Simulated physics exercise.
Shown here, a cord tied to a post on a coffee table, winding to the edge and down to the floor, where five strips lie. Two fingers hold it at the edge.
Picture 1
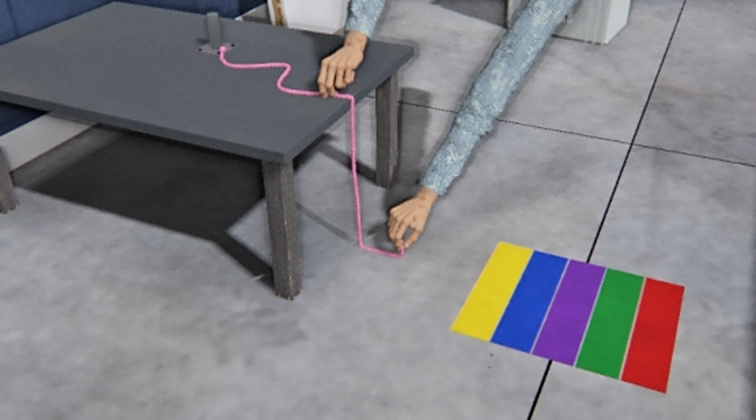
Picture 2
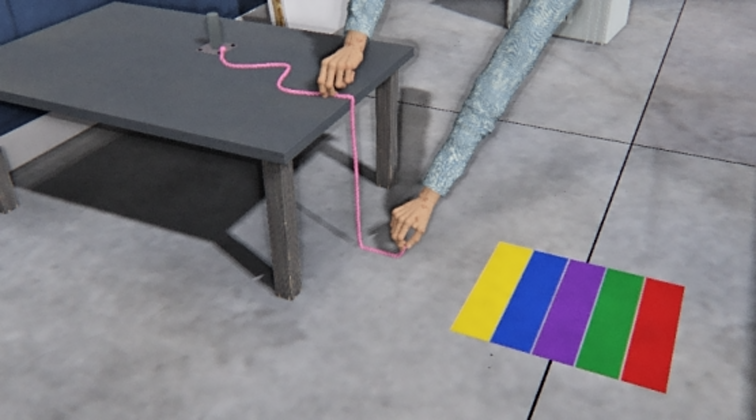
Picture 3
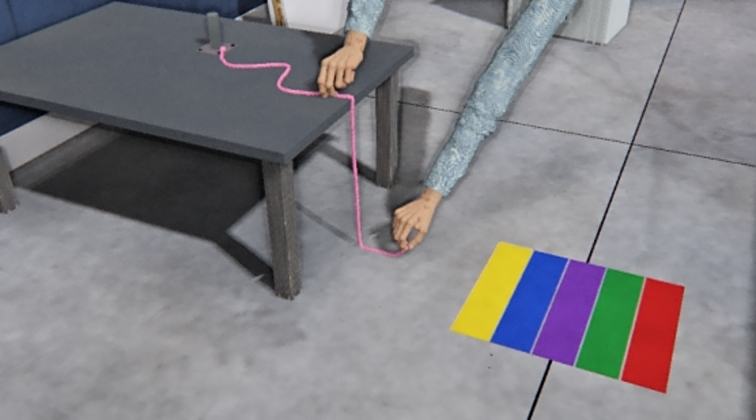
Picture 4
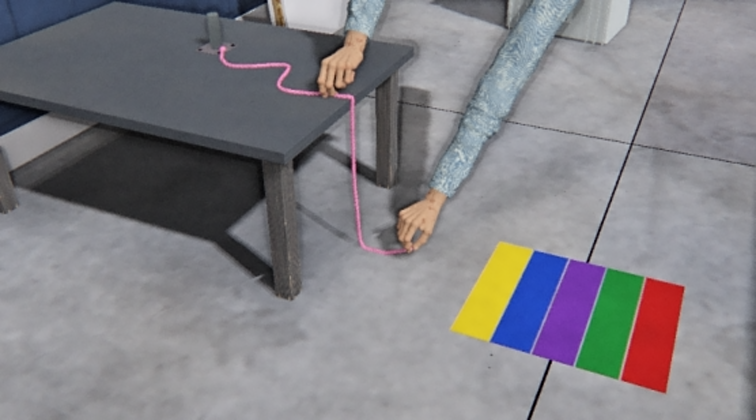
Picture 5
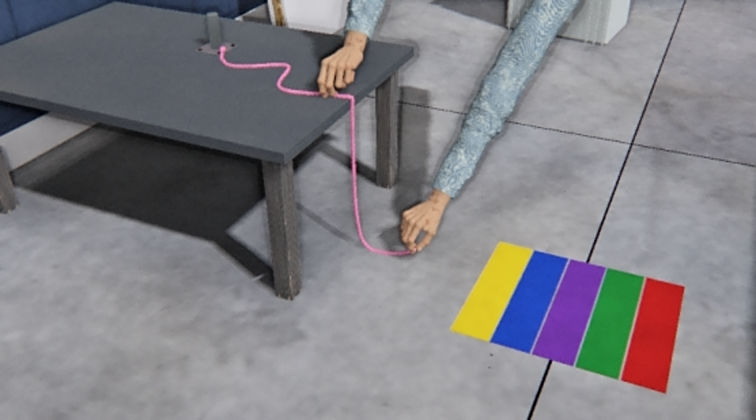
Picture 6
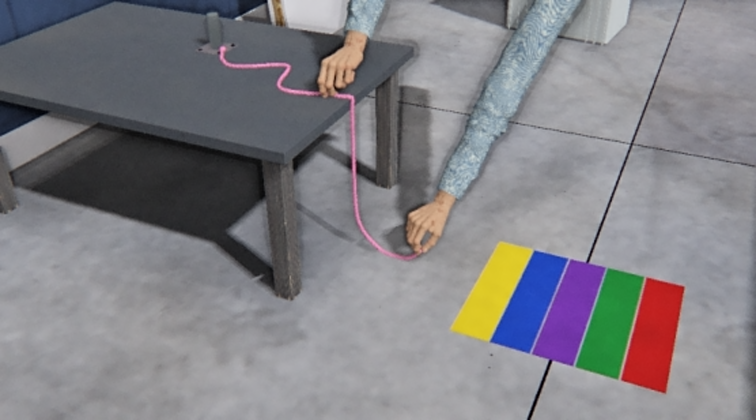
The clip shows one hand holding a pink cord at the edge of a dark table while another hand near the floor draws its lower end slightly right, curving the hanging cord, beside five coloured strips.
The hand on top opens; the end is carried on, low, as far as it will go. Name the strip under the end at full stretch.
Over purple.
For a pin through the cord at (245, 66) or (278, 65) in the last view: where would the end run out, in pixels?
Try by try, around (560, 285) and (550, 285).
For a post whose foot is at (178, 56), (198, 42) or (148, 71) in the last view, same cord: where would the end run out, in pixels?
Try by try, around (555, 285), (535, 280) and (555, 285).
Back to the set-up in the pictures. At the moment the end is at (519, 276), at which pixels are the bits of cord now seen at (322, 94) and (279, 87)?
Near (360, 120) and (333, 89).
Soon after, end near (519, 276); over blue.
Then, end near (556, 286); over purple.
At full stretch, end near (579, 291); over purple. The end stops over the purple strip.
